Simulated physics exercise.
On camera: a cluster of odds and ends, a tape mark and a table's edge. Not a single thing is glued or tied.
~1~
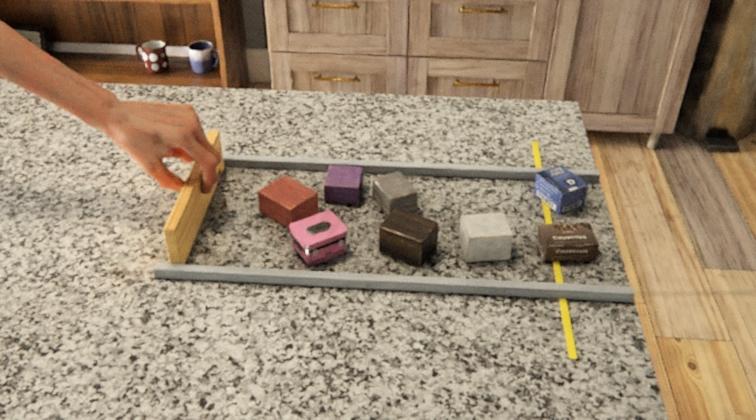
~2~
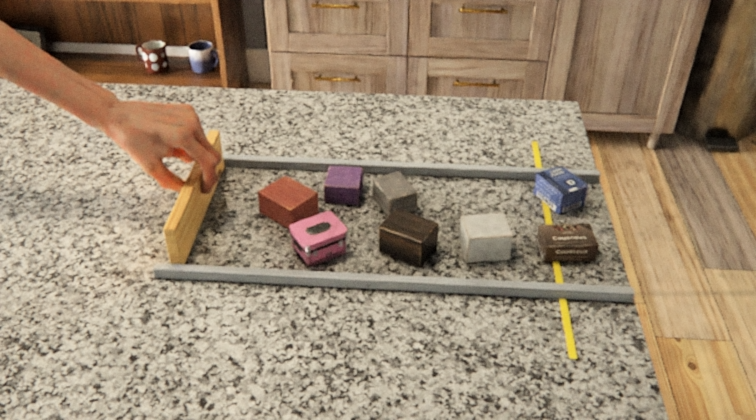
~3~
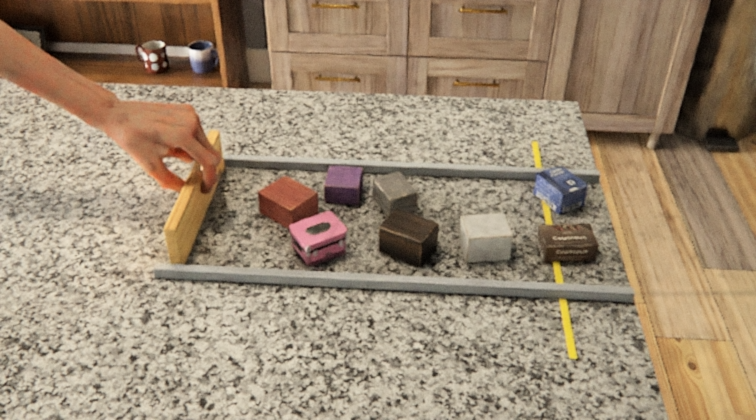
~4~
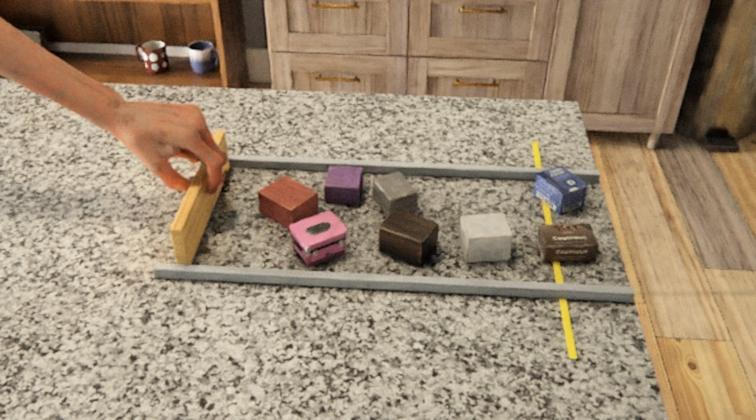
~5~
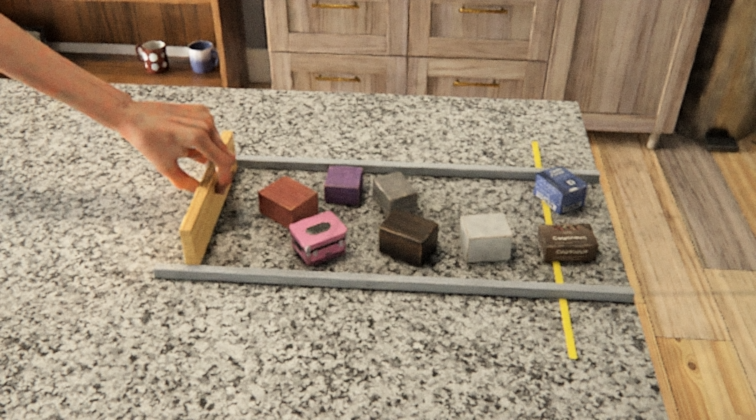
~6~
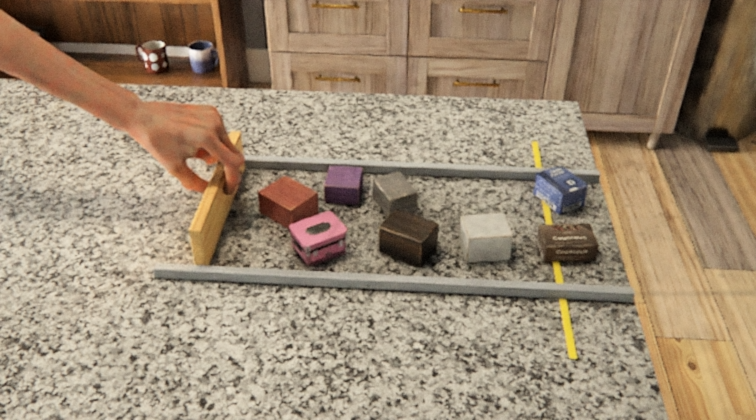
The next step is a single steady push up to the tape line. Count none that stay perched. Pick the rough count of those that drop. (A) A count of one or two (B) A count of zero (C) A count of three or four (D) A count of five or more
The answer is C.
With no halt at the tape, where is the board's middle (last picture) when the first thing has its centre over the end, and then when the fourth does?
First around (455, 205), then around (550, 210).
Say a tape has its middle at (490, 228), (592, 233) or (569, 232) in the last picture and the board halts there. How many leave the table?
1, 5, 5.
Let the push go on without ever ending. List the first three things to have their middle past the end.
The brown box, the blue box, the white block.
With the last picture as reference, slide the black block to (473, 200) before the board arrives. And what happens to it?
Result: It comes off.
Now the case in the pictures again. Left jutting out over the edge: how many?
Answer: 2.
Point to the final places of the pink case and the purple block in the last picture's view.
Near (584, 265) and (562, 187).
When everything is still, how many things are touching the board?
At rest, 3 are in contact.
Early on, none off yet; blue box at rest near (560, 190); brown box at rest near (567, 242); white block at rest near (485, 238).
Finally, the number that fall off is three or four; lost, white block, brown box and blue box.
